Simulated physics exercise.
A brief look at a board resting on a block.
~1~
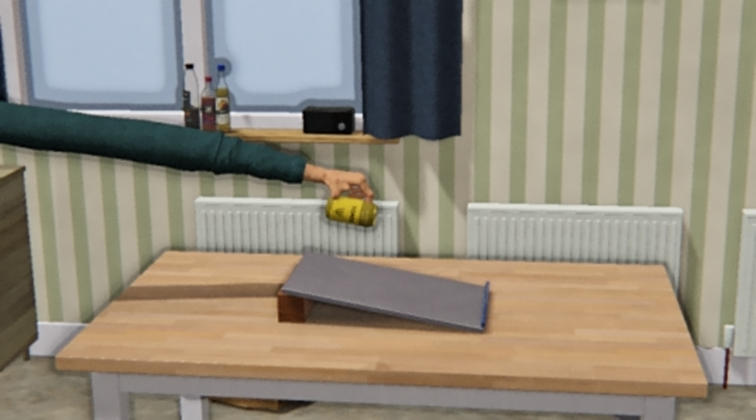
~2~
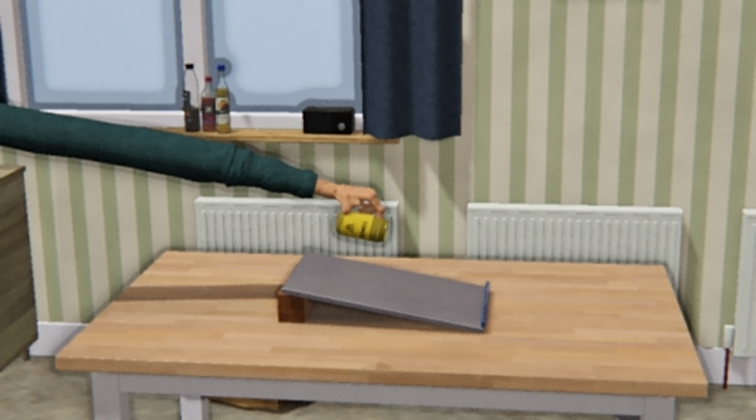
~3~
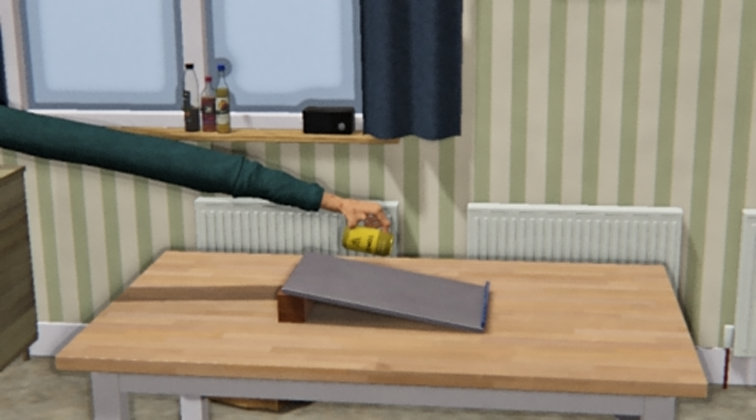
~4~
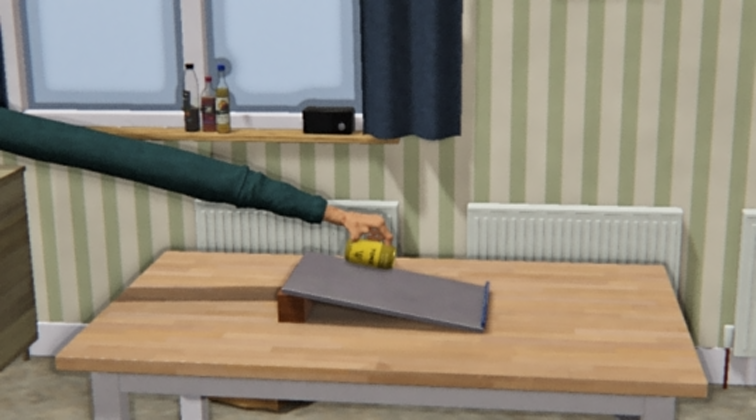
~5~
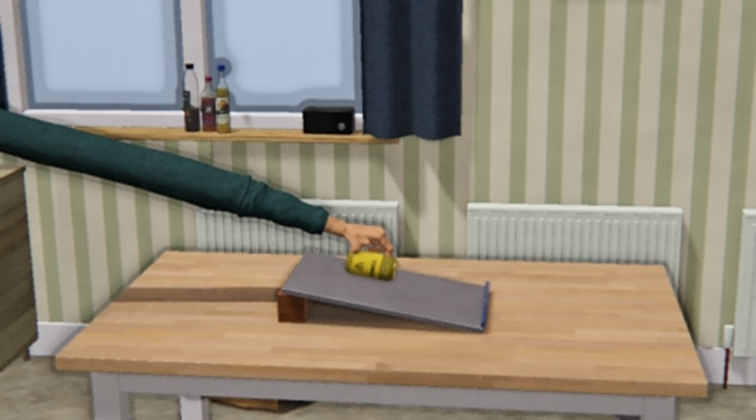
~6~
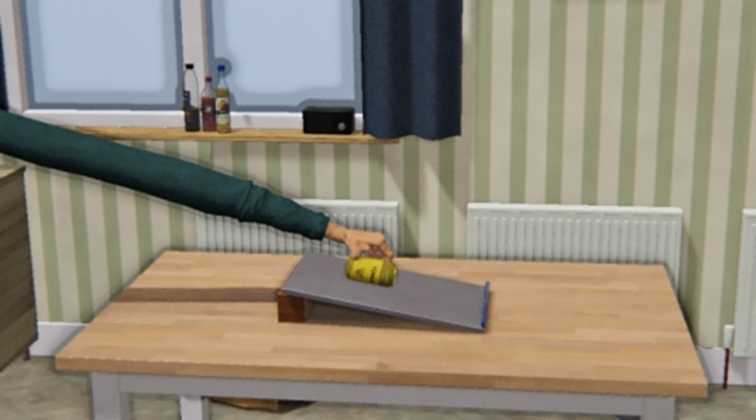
We see a gray board propped on a block on a wooden table as a hand in a dark green sleeve lowers a yellow can, sets it on its side on the sloping board, and keeps hold of it.
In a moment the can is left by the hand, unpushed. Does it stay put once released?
Yes.
Then, 0.30 s on from there, no change.
Then, 0.70 s on from there, yellow can resting near (372, 271).
In the end, it is unmoved. At the end, from the last picture's camera, yellow can near (372, 271). The yellow can keeps its place.
